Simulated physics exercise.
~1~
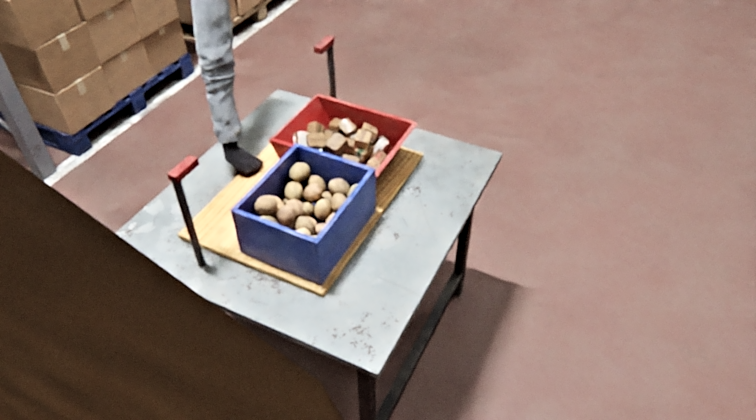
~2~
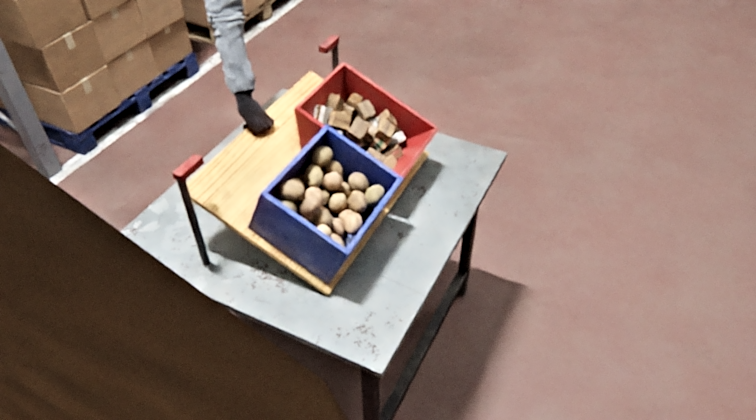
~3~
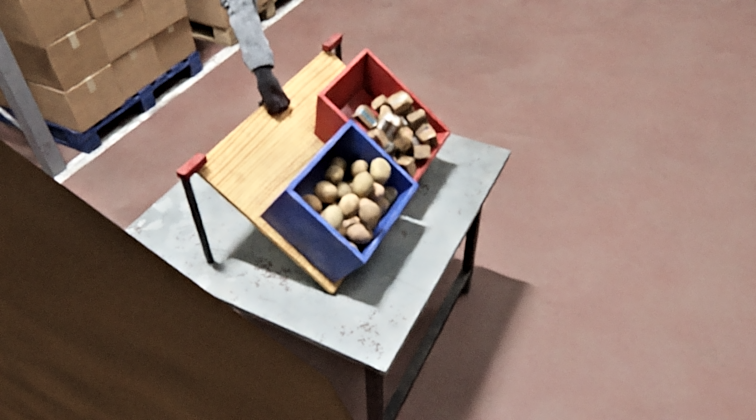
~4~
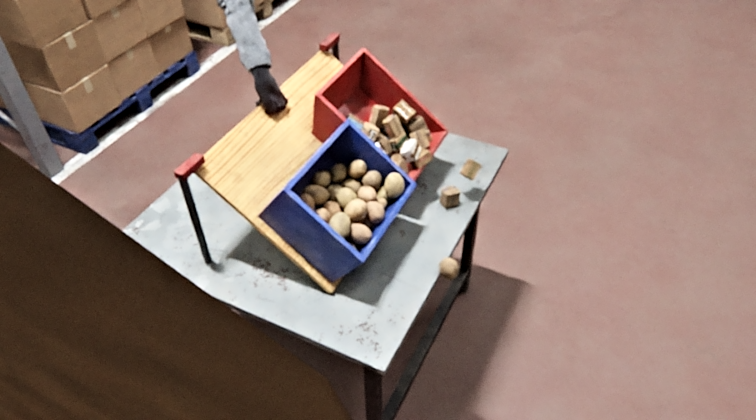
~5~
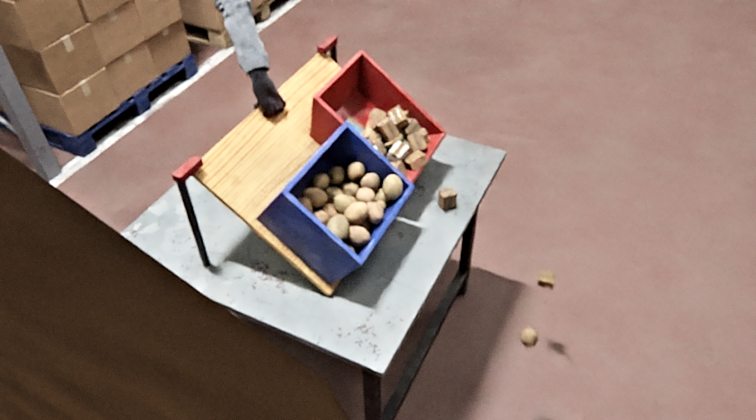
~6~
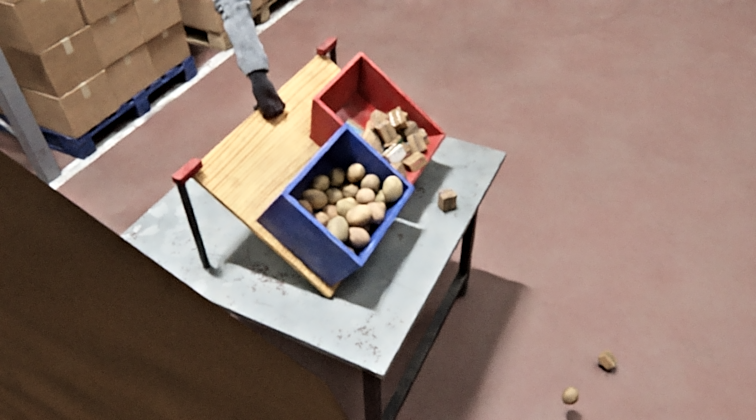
In a warehouse, a gloved hand tilting a hinged board until totes of parcels and potatoes spill a few pieces floorward.
